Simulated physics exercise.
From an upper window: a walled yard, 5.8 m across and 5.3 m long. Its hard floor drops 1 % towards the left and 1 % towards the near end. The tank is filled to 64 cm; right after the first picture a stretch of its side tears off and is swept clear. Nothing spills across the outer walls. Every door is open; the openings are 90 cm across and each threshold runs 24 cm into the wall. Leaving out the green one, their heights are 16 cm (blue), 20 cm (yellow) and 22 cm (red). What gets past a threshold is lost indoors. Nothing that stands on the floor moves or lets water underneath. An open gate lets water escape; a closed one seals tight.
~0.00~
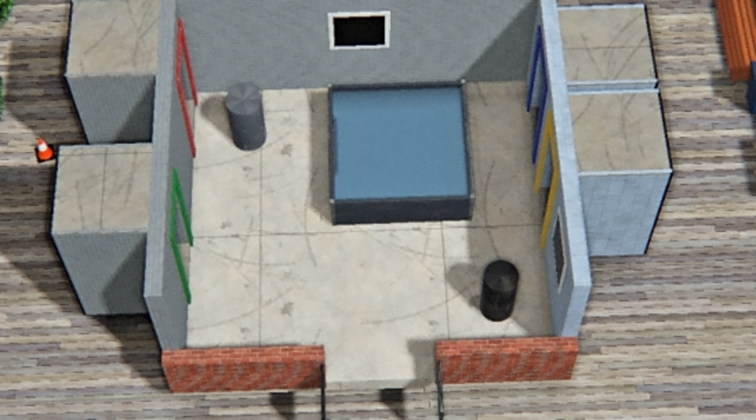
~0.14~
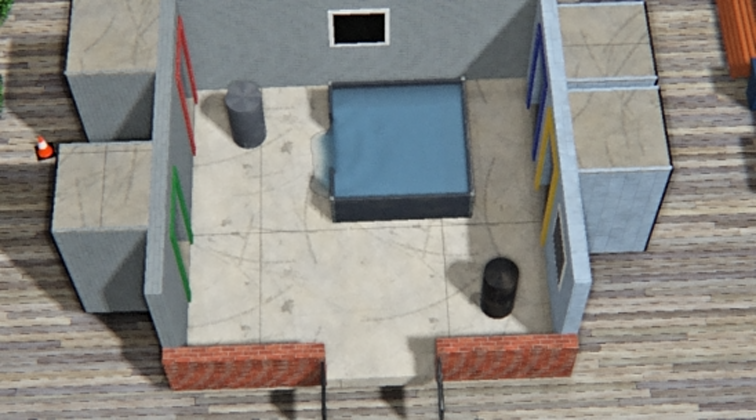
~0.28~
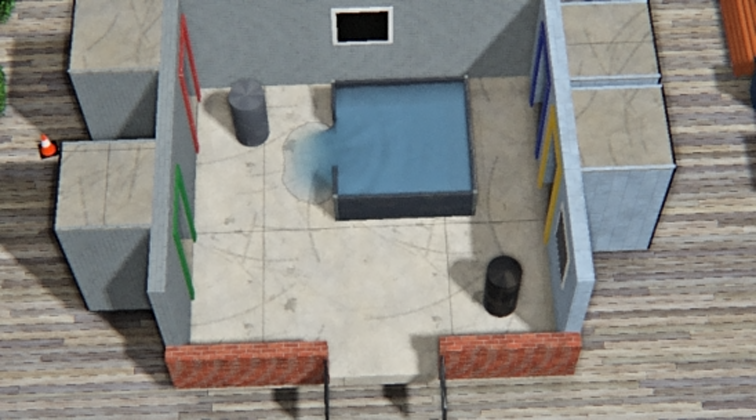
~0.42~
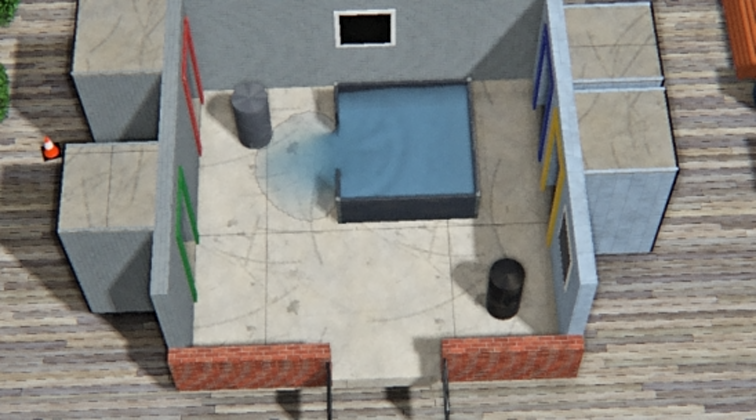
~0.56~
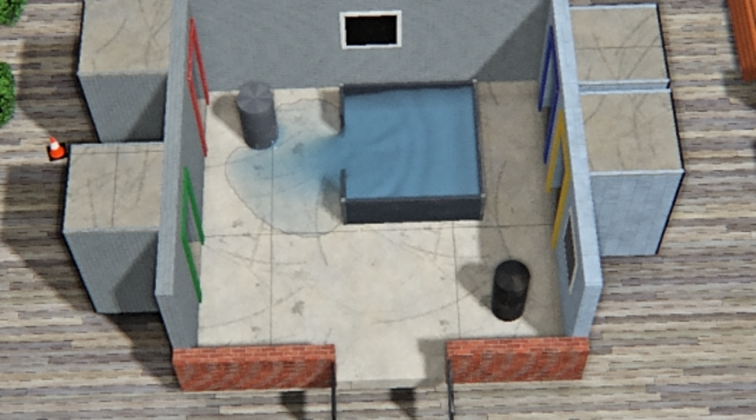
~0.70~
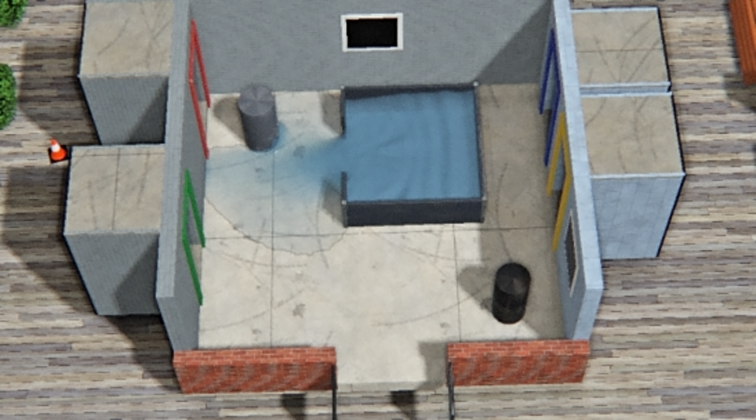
Water poured out through a gap in the left side of a blue-filled tank in a walled yard, spreading in a widening puddle across the pale floor and reaching around the base of a grey barrel.
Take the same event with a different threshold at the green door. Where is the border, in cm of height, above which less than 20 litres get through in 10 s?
At least 14 cm or so.
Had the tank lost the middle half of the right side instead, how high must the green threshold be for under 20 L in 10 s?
Some 8.5 cm.
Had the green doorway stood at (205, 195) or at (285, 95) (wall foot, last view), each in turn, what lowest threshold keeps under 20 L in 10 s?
Roughly 35 and 22 cm.
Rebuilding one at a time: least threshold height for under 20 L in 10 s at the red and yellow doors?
Roughly 21 cm at red and 7.5 cm at yellow.
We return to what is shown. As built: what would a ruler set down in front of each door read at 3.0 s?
Depths in cm: Blue 0, yellow 0, green 16, red 24.
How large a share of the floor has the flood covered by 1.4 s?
Near 25 per cent is wet.
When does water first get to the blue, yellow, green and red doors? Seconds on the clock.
Blue 4.5 s, yellow 5.5 s, green 1.2 s, red 1.0 s.
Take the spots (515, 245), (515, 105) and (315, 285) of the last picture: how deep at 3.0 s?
In that order: 0, 0 and 0 cm.
After 1.4 s water covers 25 % of the floor, deepest (43 cm) near (206, 186); 14 cm at the green door, 0 litres in over its 13 cm threshold.
After 3.0 s water covers 45 % of the floor, deepest (36 cm) near (198, 374); 16 cm at the green door, 18 litres in over its 13 cm threshold.
After 10.0 s water covers 95 % of the floor, deepest (18 cm) near (198, 374); 10 cm at the green door, 25 litres in over its 13 cm threshold.
At the green door as built, the water arrived by 1.3 s and peaked near 20 cm at 1.8 s.
With a threshold of 12 cm, 34 litres would have come in within the 10 s; with 16.5 cm, 8 litres. So under 20 litres takes about 14 cm.
